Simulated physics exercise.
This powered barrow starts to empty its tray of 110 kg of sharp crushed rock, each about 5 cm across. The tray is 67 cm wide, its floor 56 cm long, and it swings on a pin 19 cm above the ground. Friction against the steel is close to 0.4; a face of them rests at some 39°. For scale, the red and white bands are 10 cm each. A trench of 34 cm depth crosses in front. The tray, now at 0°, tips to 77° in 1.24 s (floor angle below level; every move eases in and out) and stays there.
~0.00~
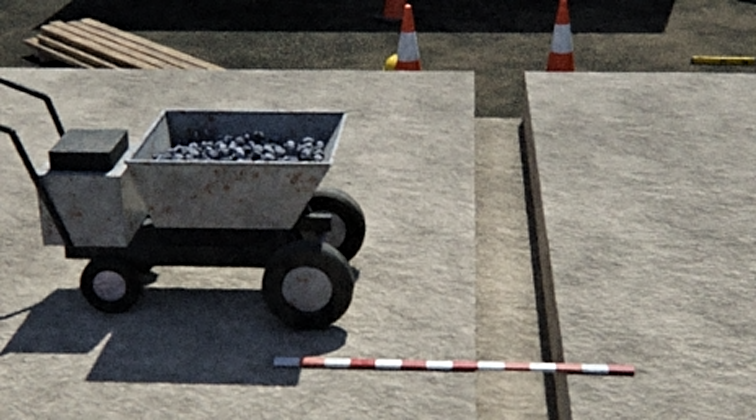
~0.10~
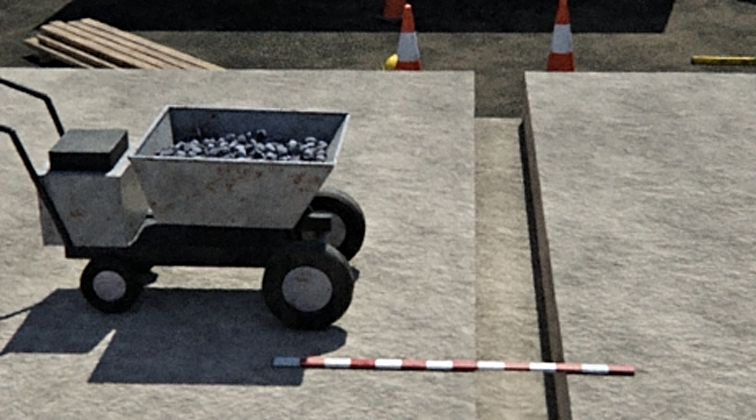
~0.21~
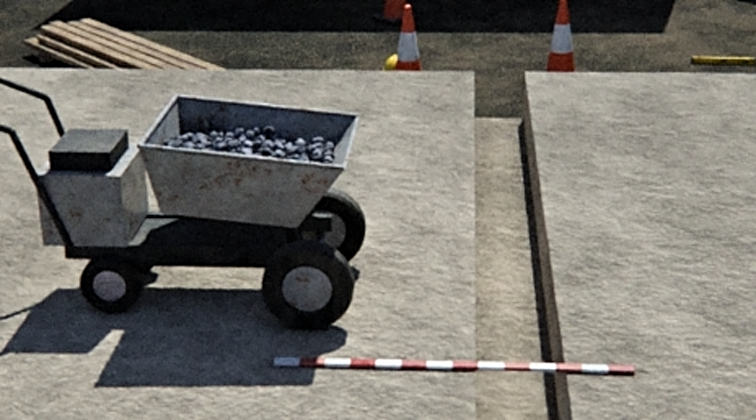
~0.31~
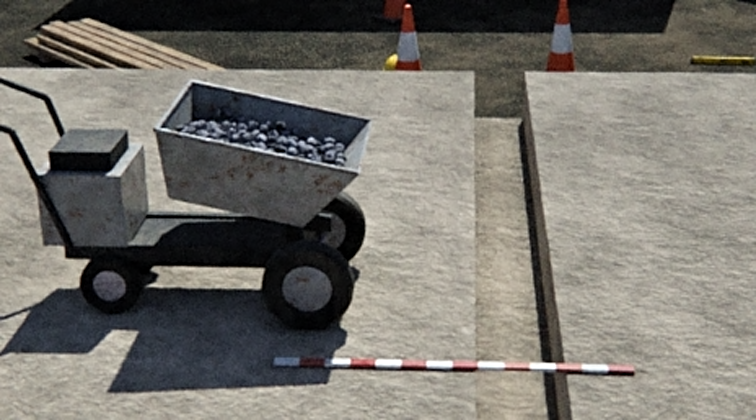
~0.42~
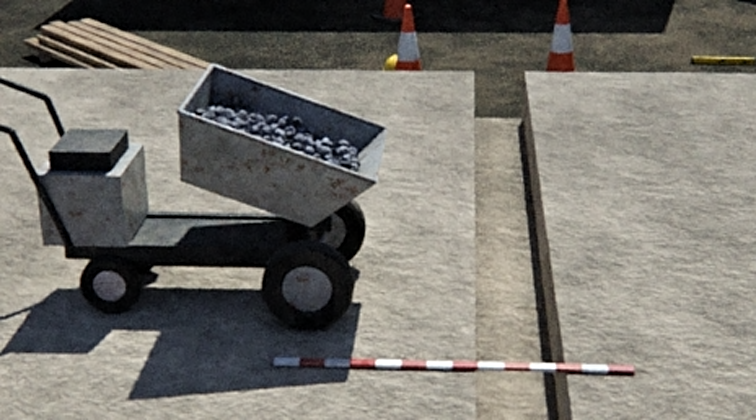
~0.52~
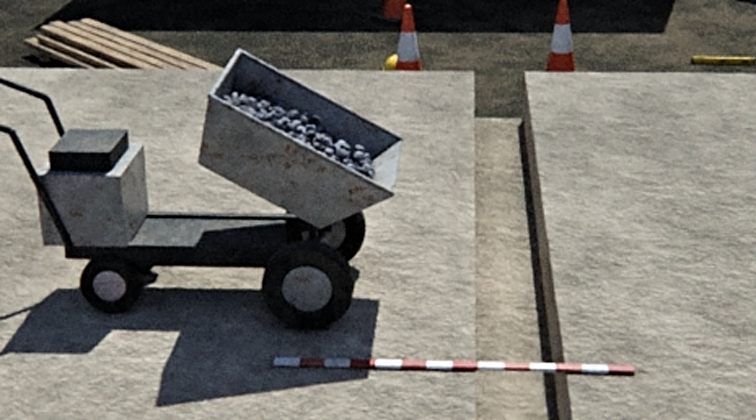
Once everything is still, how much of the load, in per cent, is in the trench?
Roughly 72 per cent ends in the trench.
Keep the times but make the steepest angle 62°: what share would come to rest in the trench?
Then about 10 per cent.
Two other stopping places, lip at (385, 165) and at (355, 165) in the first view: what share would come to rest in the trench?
First some 80, then 90 per cent.
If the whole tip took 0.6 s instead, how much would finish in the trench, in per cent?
In that case some 80 per cent.
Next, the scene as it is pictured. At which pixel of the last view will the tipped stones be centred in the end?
Near (504, 348).
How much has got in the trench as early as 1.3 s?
Some 15 per cent.
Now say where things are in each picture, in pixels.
The first picture shows lip at (330, 165), floor tilted 0°, highest stones at (239, 149).
In the second picture, the tray is at 2°, its lip at (334, 166); the top of the load is at (234, 146); the stones move at 0.3 m/s on average.
The third picture shows lip at (344, 168), floor tilted 6°, highest stones at (210, 137); the stones move at 0.5 m/s on average.
In the fourth picture, the tray is at 12°, its lip at (358, 174); the top of the load is at (205, 129); the stones move at 0.6 m/s on average.
In the fifth picture, the tray is at 20°, its lip at (376, 182); the top of the load is at (215, 112); the stones move at 0.7 m/s on average.
The sixth picture shows lip at (394, 195), floor tilted 29°, highest stones at (238, 100); the stones move at 0.8 m/s on average.
After 0.9 s the floor is at 65°; 100 % in the tray; the foremost stones are at (425, 229).
After 1.3 s the floor is at 77°; 78 % in the tray, 7 % short of the trench, 14 % in the trench; the foremost stones are at (531, 369).
After 1.7 s the floor is at 77°; 45 % in the tray, 10 % short of the trench, 45 % in the trench; the foremost stones are at (548, 351).
After 3.6 s the floor is at 77°; 10 % in the tray, 18 % short of the trench, 72 % in the trench; the foremost stones are at (549, 358).
